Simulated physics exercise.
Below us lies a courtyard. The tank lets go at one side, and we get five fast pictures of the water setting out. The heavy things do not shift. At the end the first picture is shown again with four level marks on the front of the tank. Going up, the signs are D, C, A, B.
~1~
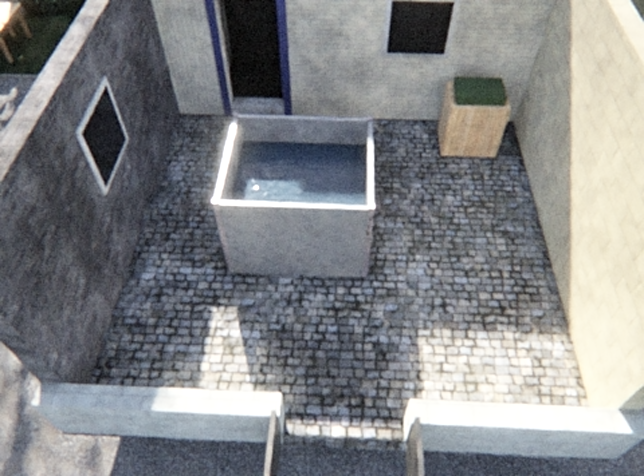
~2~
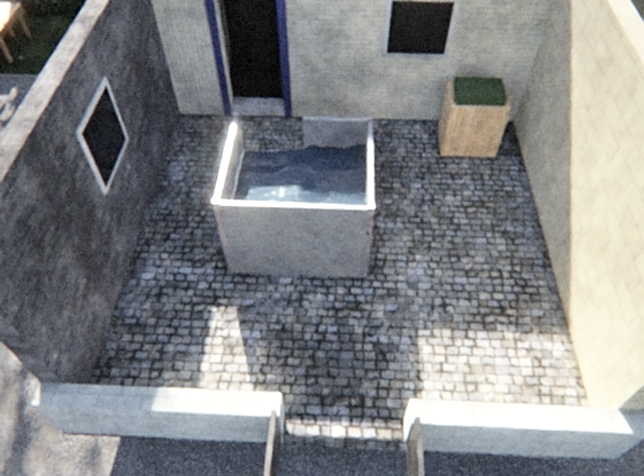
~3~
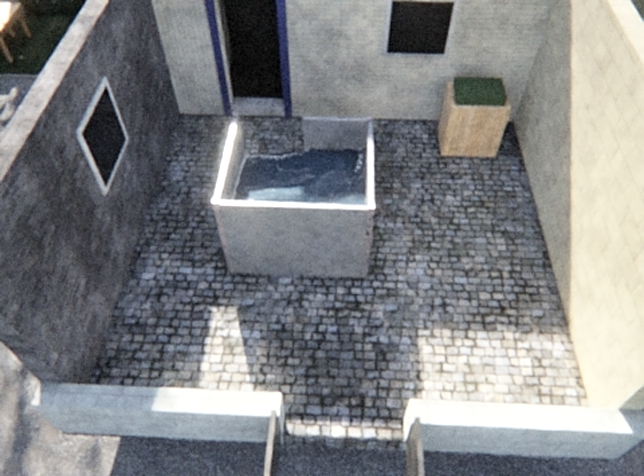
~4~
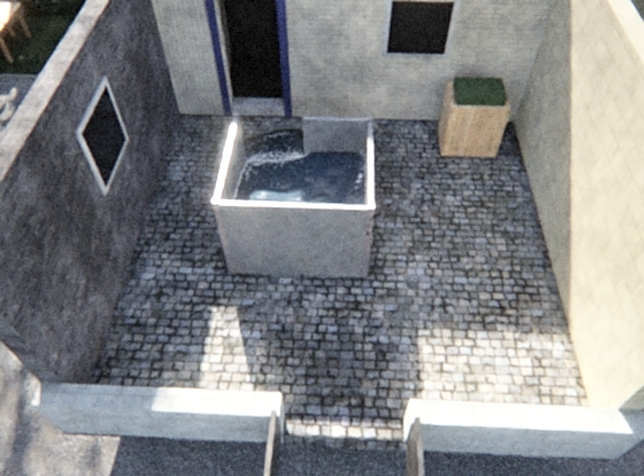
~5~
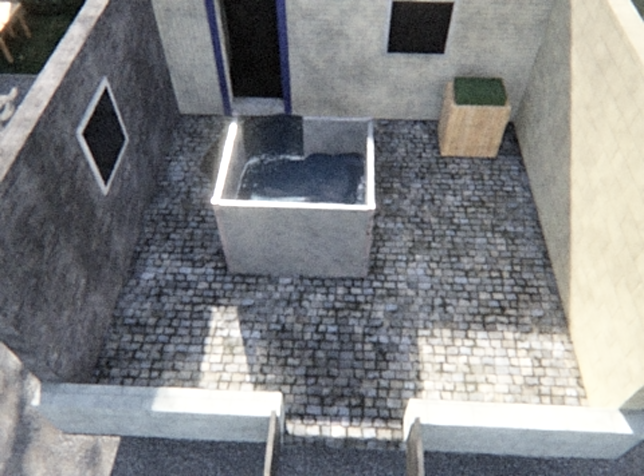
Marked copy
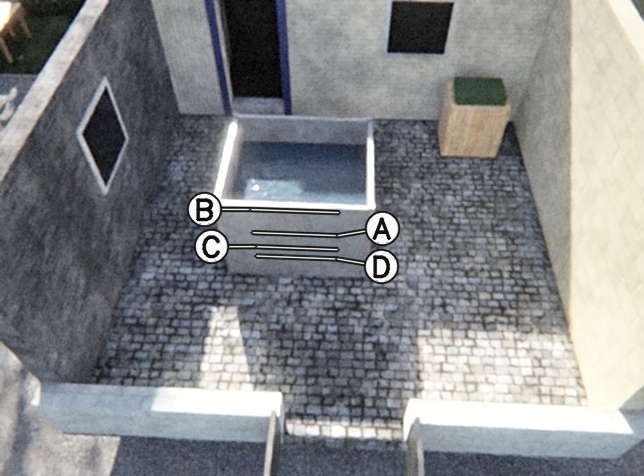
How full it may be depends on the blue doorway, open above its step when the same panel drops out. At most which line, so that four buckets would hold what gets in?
It is D.
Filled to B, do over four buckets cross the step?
Yes.
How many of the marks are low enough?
One.
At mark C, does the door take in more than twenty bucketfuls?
No, less.
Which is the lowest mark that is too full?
Here it is mark C.
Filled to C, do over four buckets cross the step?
Yes.
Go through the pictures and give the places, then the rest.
Water in the tank at rest, its middle at (300, 181); foot of the blue doorway at (259, 115); open gate at (346, 394).
Water covers 1 % of the ground, its front hidden from here.
Water covers 3 % of the ground, its front hidden from here.
Water covers 7 % of the ground, its front hidden from here.
Water covers 12 % of the ground, its front hidden from here.
On the marked copy, A at (295, 234); B at (293, 211); C at (296, 248); D at (296, 257); from the bottom up D, C, A, B.
With A, dozens of bucketfuls pour in.
With B, dozens of bucketfuls pour in.
With C, about 8 bucketfuls get in.
With D, a bucket or two gets in.
